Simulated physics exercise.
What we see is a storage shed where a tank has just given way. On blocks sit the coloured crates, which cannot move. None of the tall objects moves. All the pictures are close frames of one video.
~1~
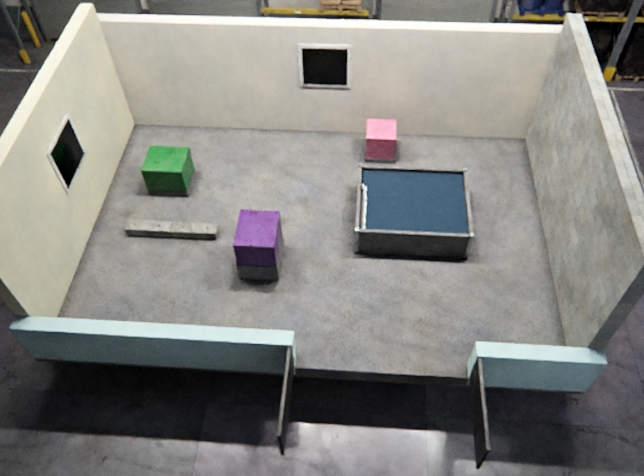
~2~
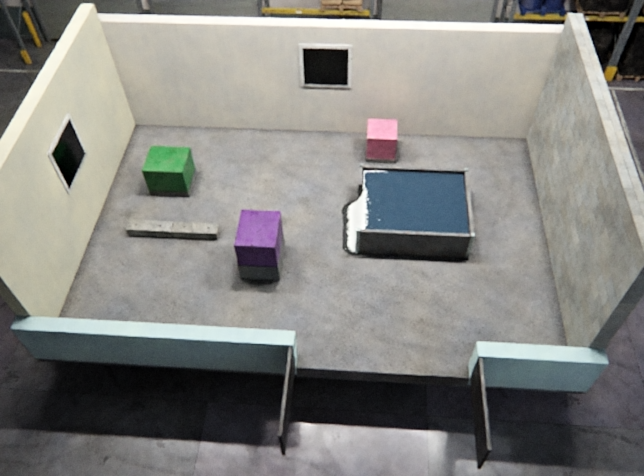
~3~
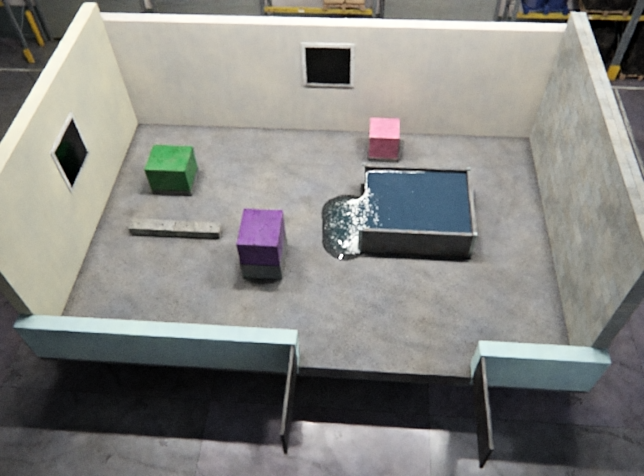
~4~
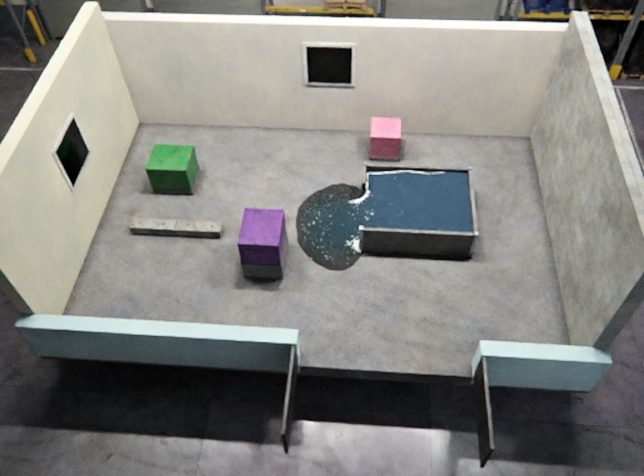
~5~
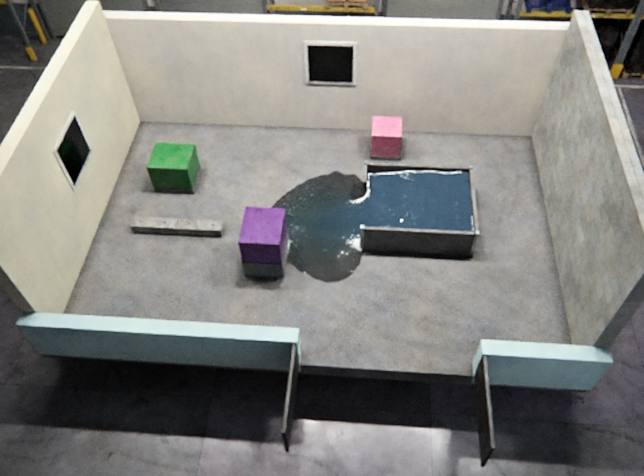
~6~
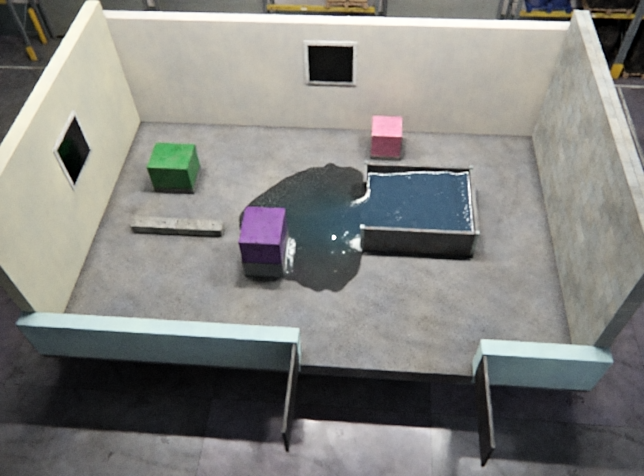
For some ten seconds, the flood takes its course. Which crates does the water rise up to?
My prediction: The green crate will be left wet; the pink crate will be left dry; the purple crate will be left dry.
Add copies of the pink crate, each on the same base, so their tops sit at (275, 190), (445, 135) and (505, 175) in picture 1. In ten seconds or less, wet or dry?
Crate one is touched by the flood; crate two avoids the flood; crate three avoids the flood.
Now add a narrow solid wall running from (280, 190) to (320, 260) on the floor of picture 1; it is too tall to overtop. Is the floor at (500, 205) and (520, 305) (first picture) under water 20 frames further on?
Untouched, untouched.
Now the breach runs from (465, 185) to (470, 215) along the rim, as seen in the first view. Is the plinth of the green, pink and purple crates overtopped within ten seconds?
Result: Green crate is left untouched, pink crate gets overtopped, purple crate is left untouched.
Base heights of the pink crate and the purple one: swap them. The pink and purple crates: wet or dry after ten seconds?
Pink: Stays clear; purple: Is reached.
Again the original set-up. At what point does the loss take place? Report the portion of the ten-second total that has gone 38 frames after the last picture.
I'd put it near 70 in a hundred.
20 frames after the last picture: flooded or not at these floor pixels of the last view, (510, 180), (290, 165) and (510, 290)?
Going through them in order, I'd call them clear, drenched and clear.
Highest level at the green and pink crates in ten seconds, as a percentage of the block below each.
140 %, then 70 %.
A moment on, water covers 20 % of the floor; the green crate water round its plinth, the pink crate not reached, the purple crate water round its plinth.
Next, water covers 30 % of the floor; the green crate water round its plinth, the pink crate not reached, the purple crate water round its plinth.
Then, water covers 45 % of the floor; the green crate water round its plinth, the pink crate not reached, the purple crate water round its plinth.
Later, water covers 55 % of the floor; the green crate water round its plinth, the pink crate not reached, the purple crate water round its plinth.
In the end, water covers 65 % of the floor; the green crate was topped, the pink crate stayed above the water, the purple crate stayed above the water.
